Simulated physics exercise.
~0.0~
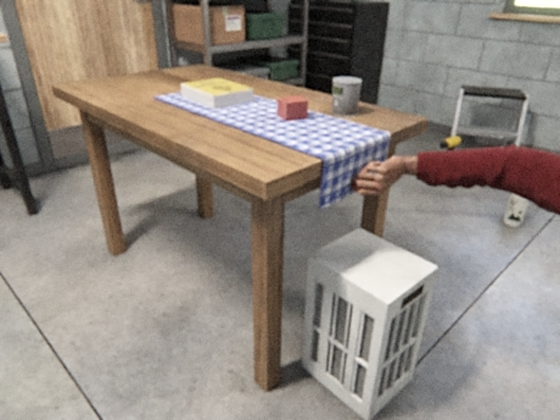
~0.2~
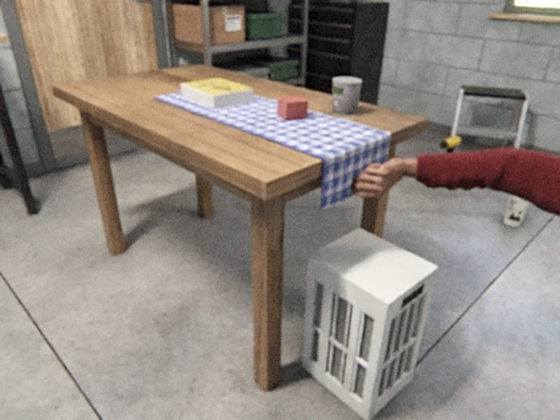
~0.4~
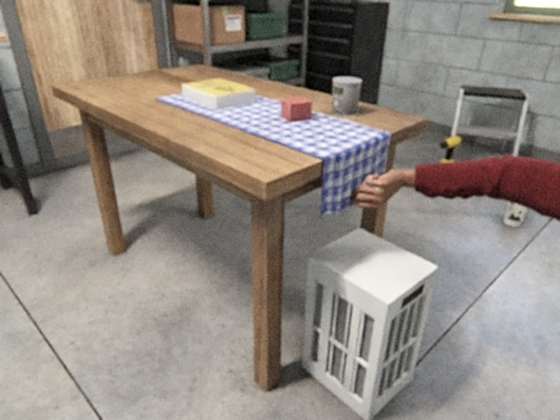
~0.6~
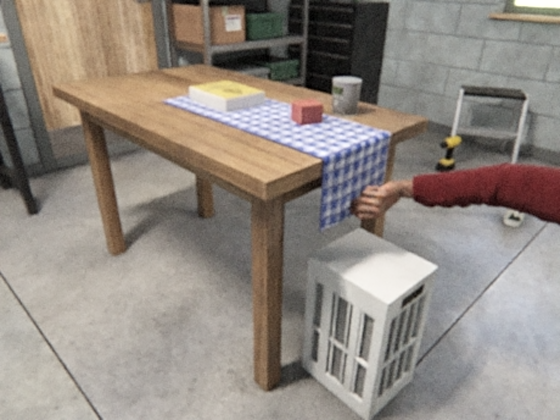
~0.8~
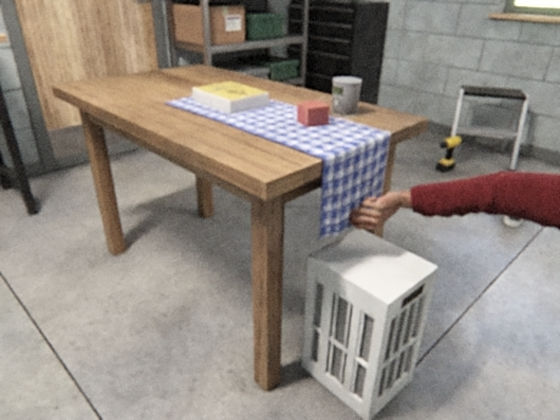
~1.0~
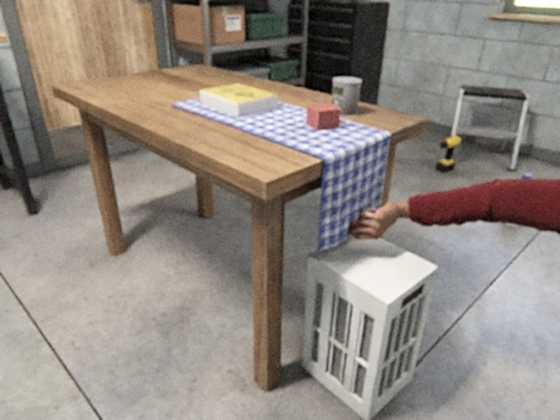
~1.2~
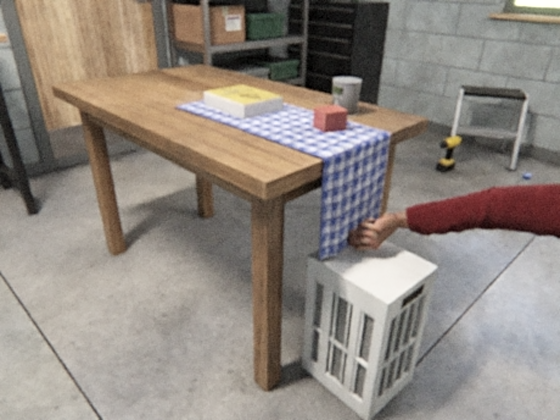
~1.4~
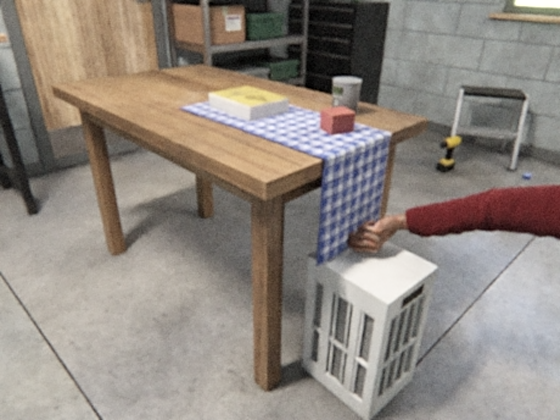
In a workshop, a hand pulls a checked runner down to a white crate, carrying block and book along.
